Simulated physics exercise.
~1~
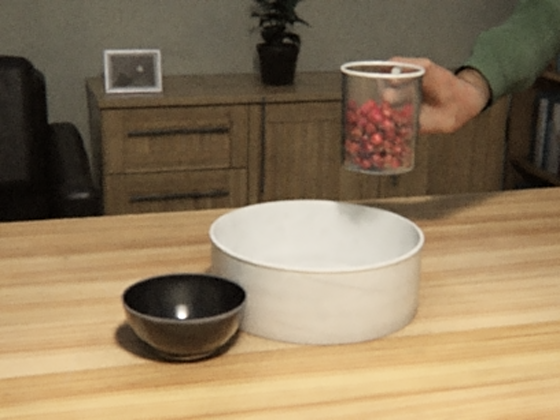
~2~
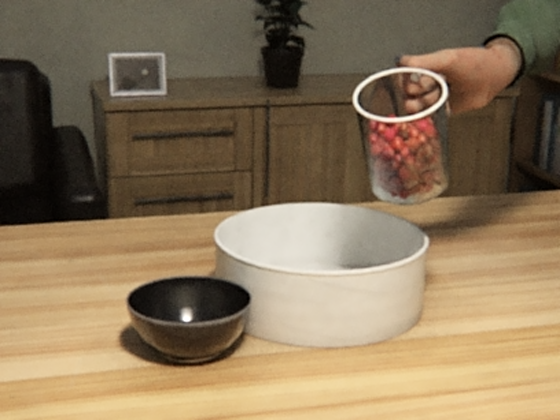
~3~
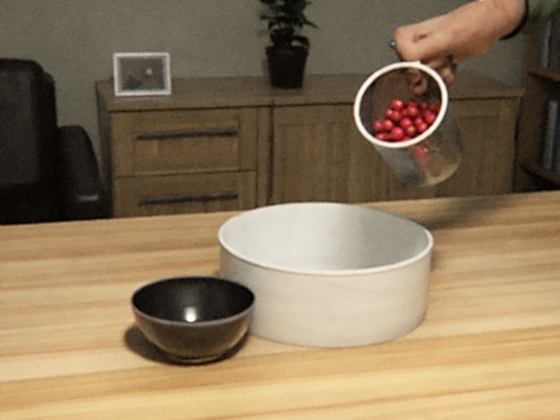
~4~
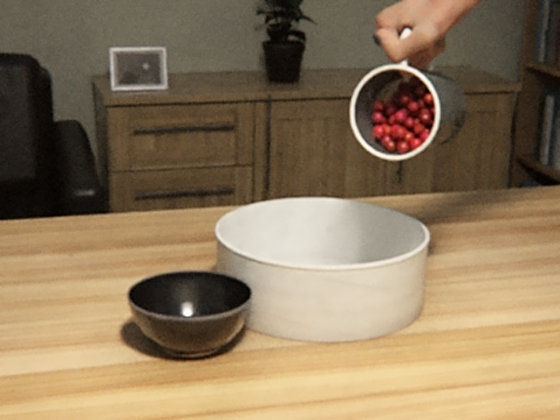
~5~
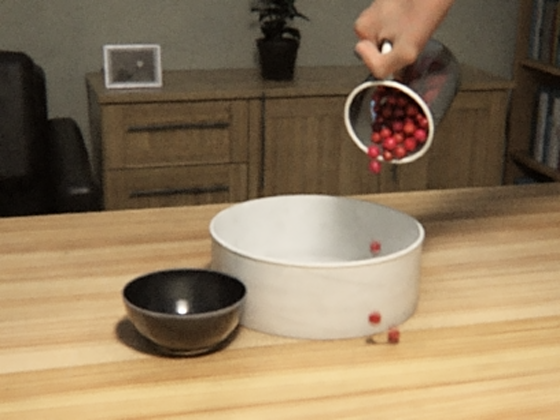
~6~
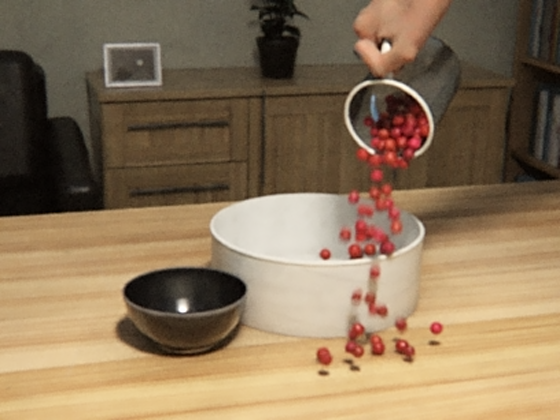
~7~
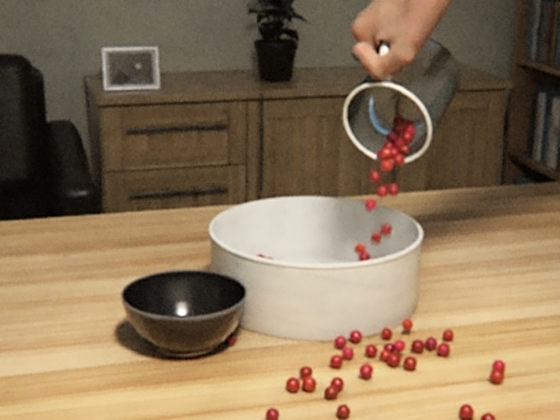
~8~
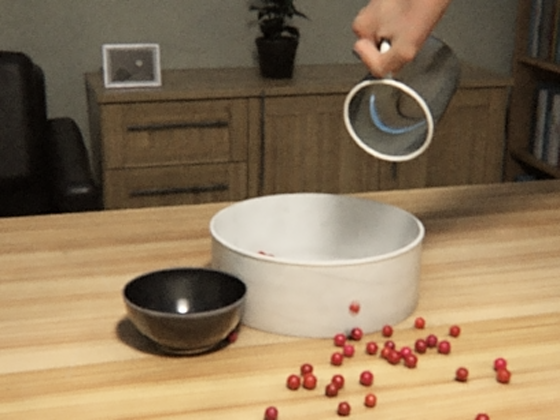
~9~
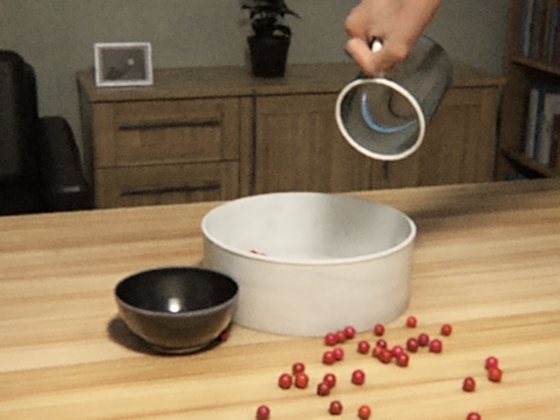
A hand holds a clear cup of red berries above a wooden table, where a white pot stands beside a small black bowl. The hand tips the cup to the left over the right side of the pot until its mouth faces forward and the berries gather at the rim. A few drop out first, then a thick stream falls, some into the pot and others onto the table in front. The berries on the table bounce and roll outward. Finally the cup hangs empty, still tilted, with berries scattered in front of the pot.
